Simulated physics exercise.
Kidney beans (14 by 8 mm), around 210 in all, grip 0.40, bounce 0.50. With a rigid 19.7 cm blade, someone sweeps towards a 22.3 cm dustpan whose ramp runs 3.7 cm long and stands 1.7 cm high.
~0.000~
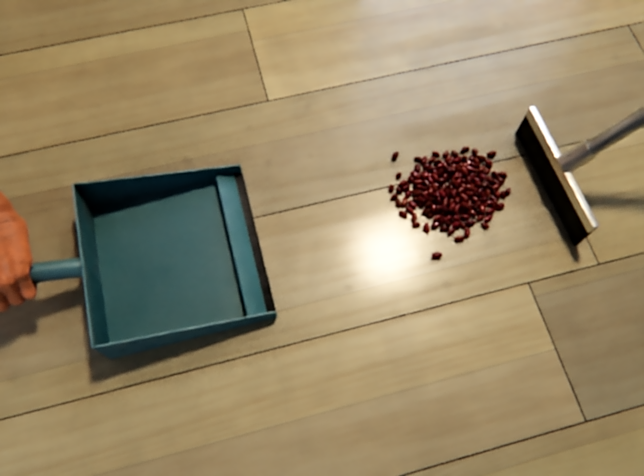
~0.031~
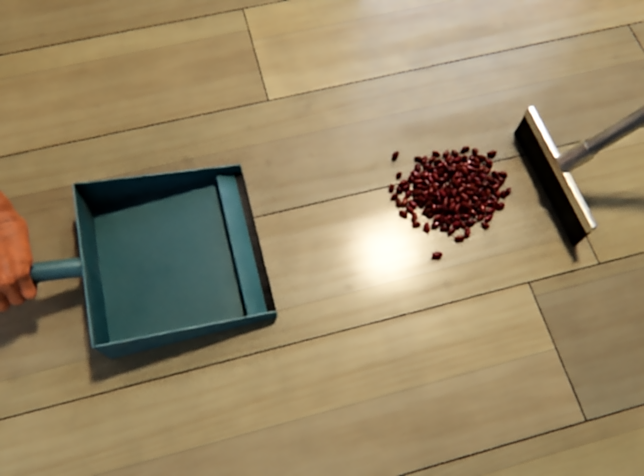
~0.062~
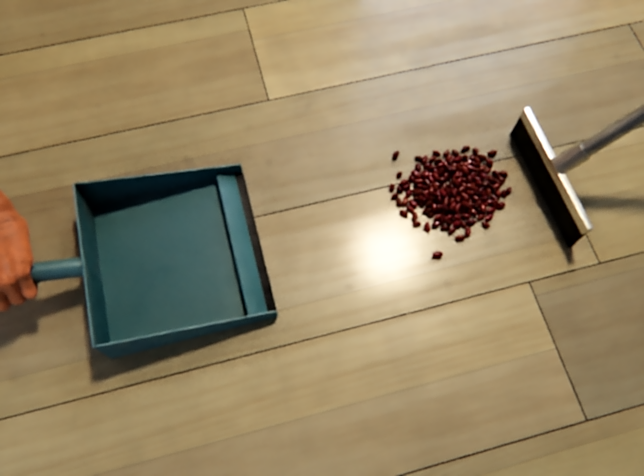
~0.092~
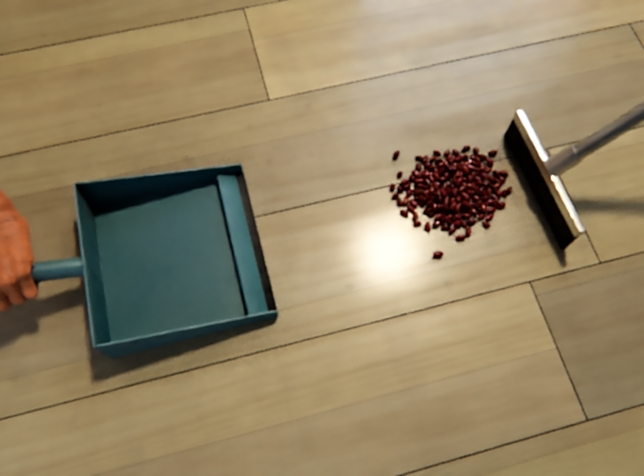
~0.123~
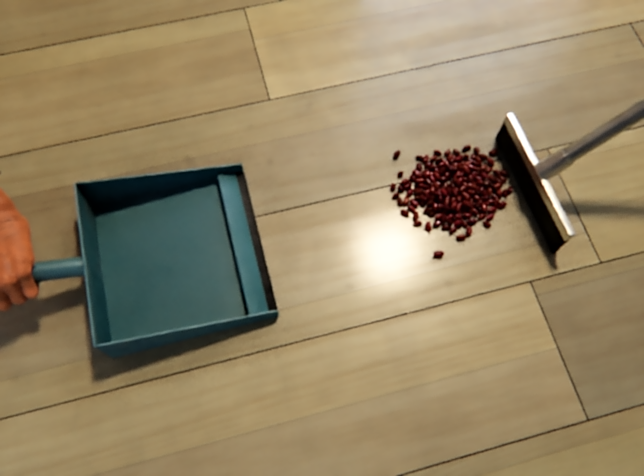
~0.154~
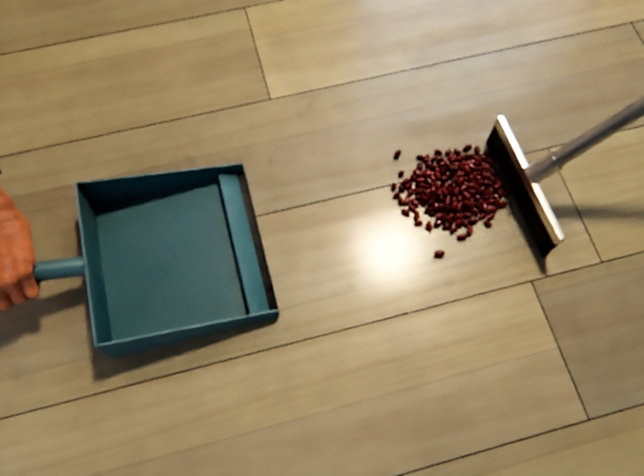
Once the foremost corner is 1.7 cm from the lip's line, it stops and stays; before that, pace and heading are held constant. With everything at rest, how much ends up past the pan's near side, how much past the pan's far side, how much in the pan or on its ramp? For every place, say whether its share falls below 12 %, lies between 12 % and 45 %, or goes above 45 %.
Result: Past the pan's near side: Looks like a thin scattering will settle there. Past the pan's far side: Looks like a thin scattering will settle there. In the pan or on its ramp: Looks like an in-between amount will settle there.
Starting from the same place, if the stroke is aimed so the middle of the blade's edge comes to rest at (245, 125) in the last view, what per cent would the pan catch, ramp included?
Some 0 per cent.
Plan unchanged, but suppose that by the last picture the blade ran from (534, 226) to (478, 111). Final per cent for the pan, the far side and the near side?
Final per cent - pan 30, far 20, near 5.
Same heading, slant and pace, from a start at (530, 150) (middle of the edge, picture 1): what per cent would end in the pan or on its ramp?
Close to 40 in a hundred.
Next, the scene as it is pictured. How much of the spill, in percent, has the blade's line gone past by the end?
Near 30 percent, give or take.
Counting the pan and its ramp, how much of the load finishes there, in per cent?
About 35 per cent.
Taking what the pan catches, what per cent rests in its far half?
About 20 %.
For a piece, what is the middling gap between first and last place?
Around 30 centimetres.
Then, at 0.47 s, middle of the blade 20 cm from the lip; 0 % over the lip, far side 0 %, near side 0 %.
After 0.69 s, middle of the blade 9 cm from the lip; 0 % over the lip, far side 5 %, near side 5 %.
After 1.02 s, middle of the blade 2 cm from the lip; 35 % over the lip, far side 5 %, near side 5 %.
By 2.7 s all is still; near side 10 %, far side 5 %, pan 35 %, in front of the lip or behind the blade 55 %.
